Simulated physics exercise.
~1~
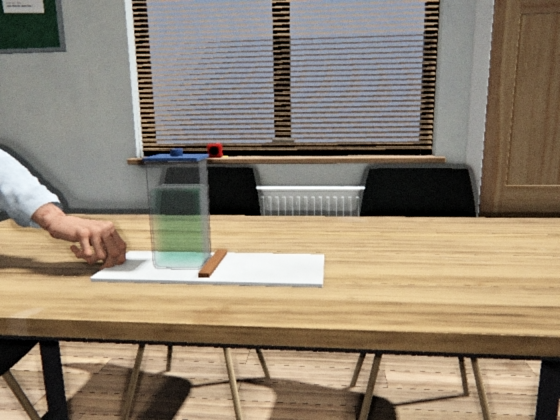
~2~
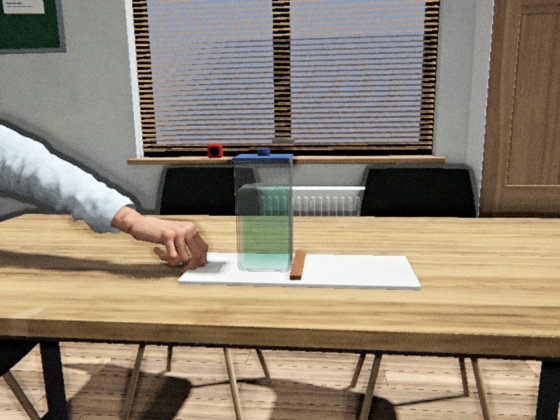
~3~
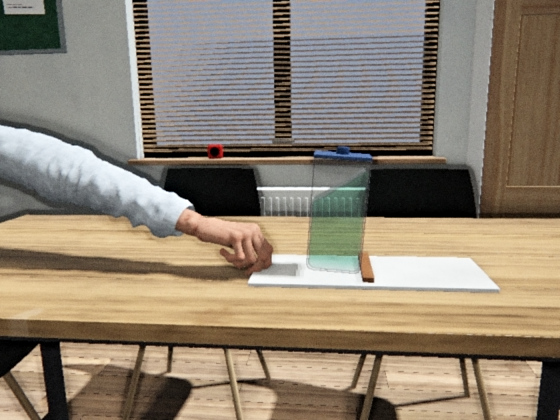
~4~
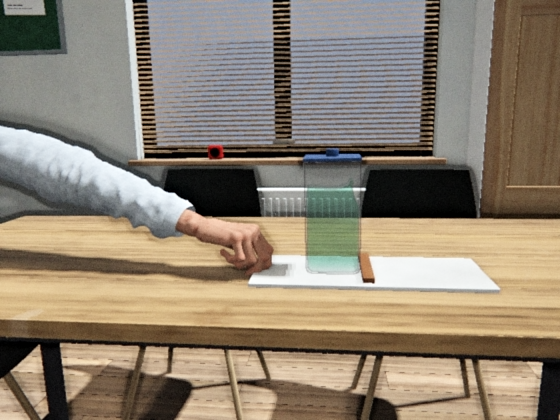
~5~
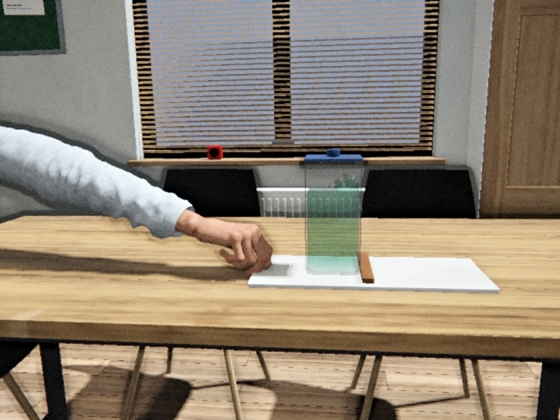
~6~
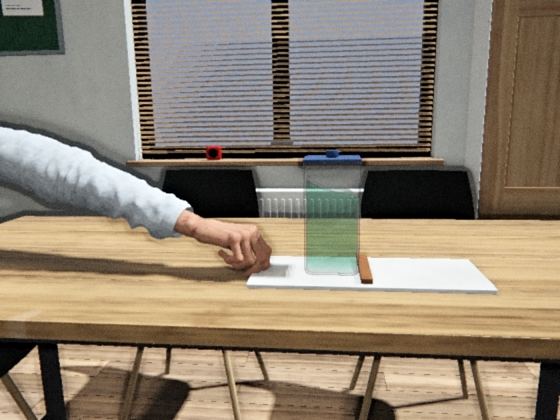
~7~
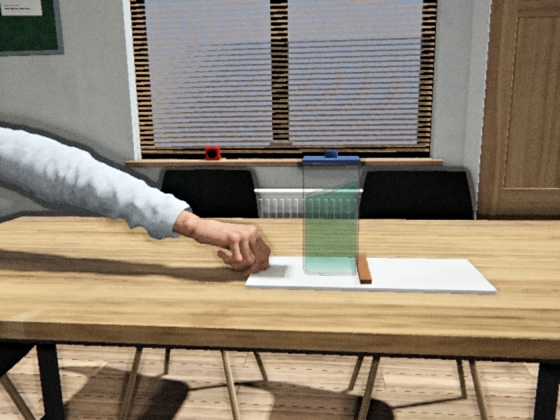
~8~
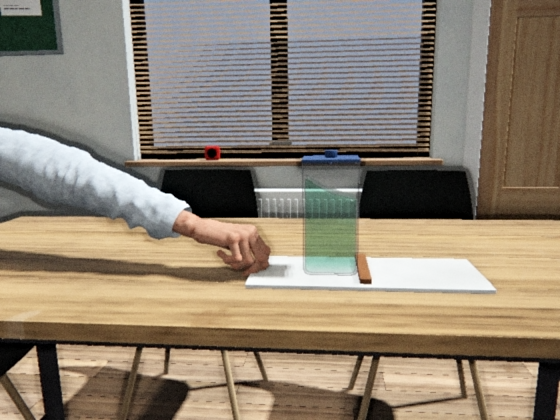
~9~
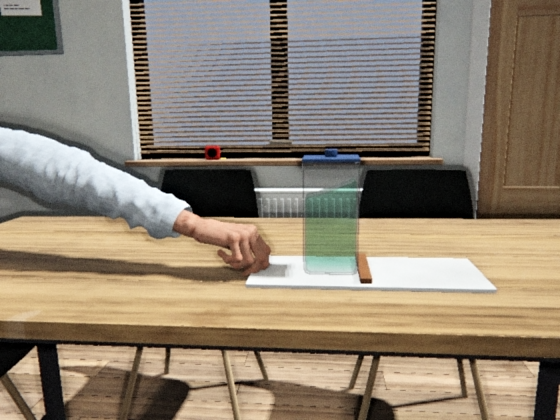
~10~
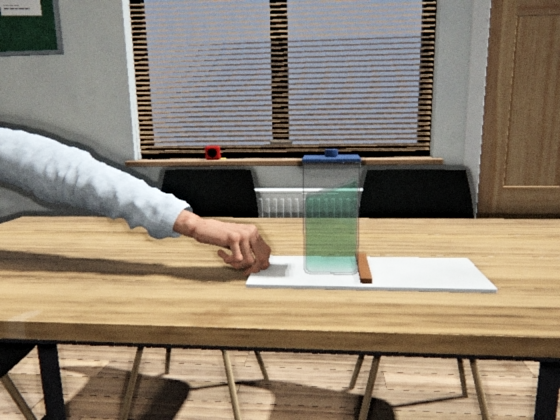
Square bottle half full of greenish water riding a hand-pushed white board rightward, tipping slightly at the stop, then settling upright.
